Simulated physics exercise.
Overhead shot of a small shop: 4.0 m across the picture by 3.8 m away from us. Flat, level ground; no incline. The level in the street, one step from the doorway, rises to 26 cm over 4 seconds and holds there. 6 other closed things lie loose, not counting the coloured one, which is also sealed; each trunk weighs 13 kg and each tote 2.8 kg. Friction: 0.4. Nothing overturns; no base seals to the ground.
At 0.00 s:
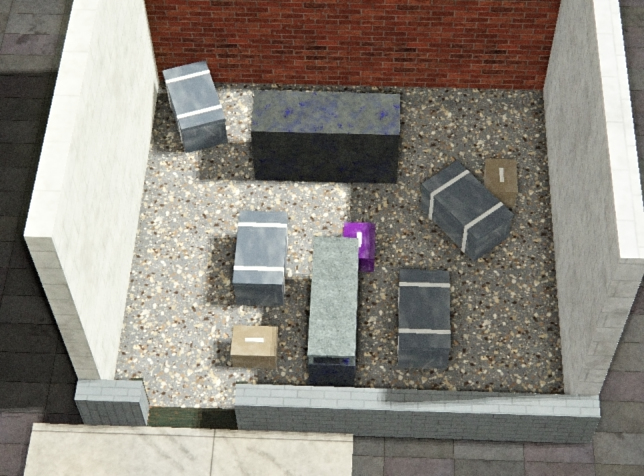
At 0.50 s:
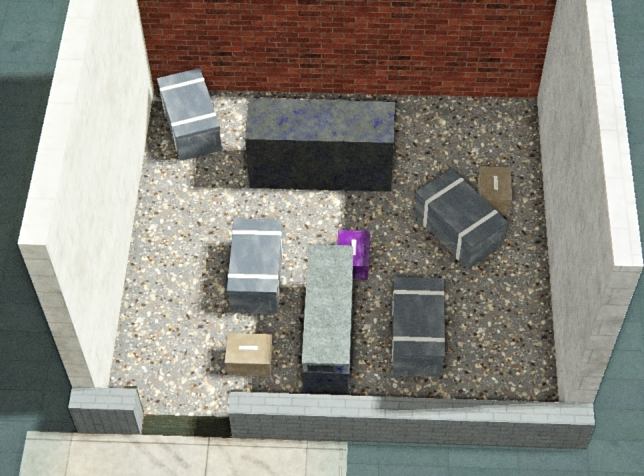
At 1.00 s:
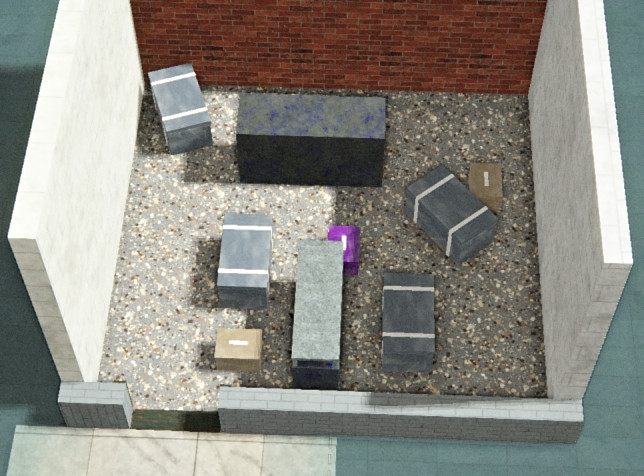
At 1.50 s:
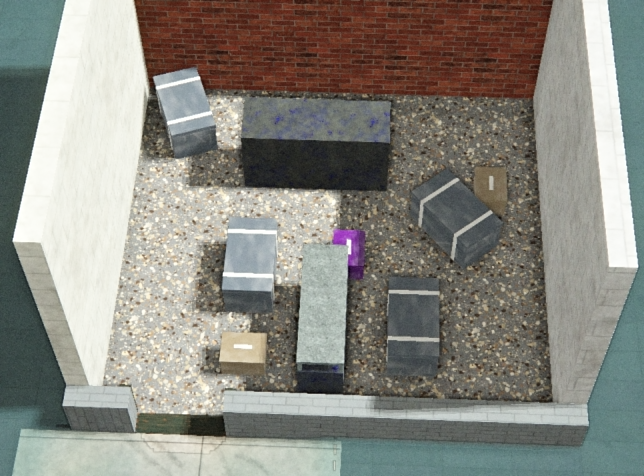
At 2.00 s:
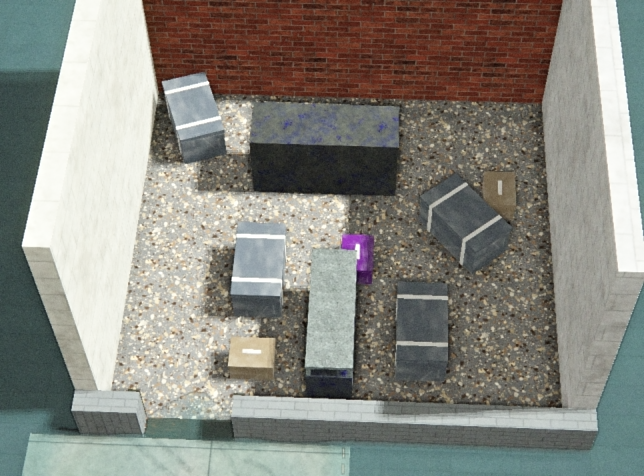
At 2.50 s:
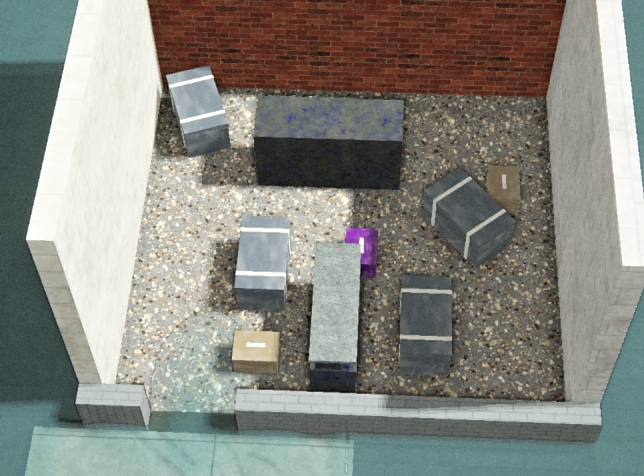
A walled shop stands open from above as water surrounds it and seeps through the doorway.
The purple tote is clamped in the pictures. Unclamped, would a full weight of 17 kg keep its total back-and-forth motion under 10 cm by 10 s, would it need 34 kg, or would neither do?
17 kg would do.
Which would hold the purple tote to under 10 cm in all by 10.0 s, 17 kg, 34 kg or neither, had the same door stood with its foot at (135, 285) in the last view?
Short version: Only the heavy mass succeeds.
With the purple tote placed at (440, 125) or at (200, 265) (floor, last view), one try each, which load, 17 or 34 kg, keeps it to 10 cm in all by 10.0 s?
Well, at the first spot you need the heavier weight, and at the second you need the heavier weight.
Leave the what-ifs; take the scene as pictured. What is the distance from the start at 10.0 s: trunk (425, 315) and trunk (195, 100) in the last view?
Net displacement, in order: 0 cm; 40 cm.
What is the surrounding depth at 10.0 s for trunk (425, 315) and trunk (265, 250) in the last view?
Roughly 2 and 5 cm.
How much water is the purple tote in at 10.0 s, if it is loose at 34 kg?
Something like 4 centimetres.
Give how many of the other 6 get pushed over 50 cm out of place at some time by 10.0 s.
The tally stands at 3.
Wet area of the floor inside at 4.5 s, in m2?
Wet area: Approx. 5.5 m2.
After 3.5 s the purple tote would be 0 cm from its start with 17 kg and 0 cm from its start with 34 kg; 0 cm of water round it then.
After 4.5 s the purple tote would be 0 cm from its start with 17 kg and 0 cm from its start with 34 kg; 1 cm of water round it then.
After 7.0 s the purple tote would be 0 cm from its start with 17 kg and 0 cm from its start with 34 kg; 3 cm of water round it then.
After 10.0 s the purple tote would be 1 cm from its start with 17 kg and 0 cm from its start with 34 kg; 4 cm of water round it then.
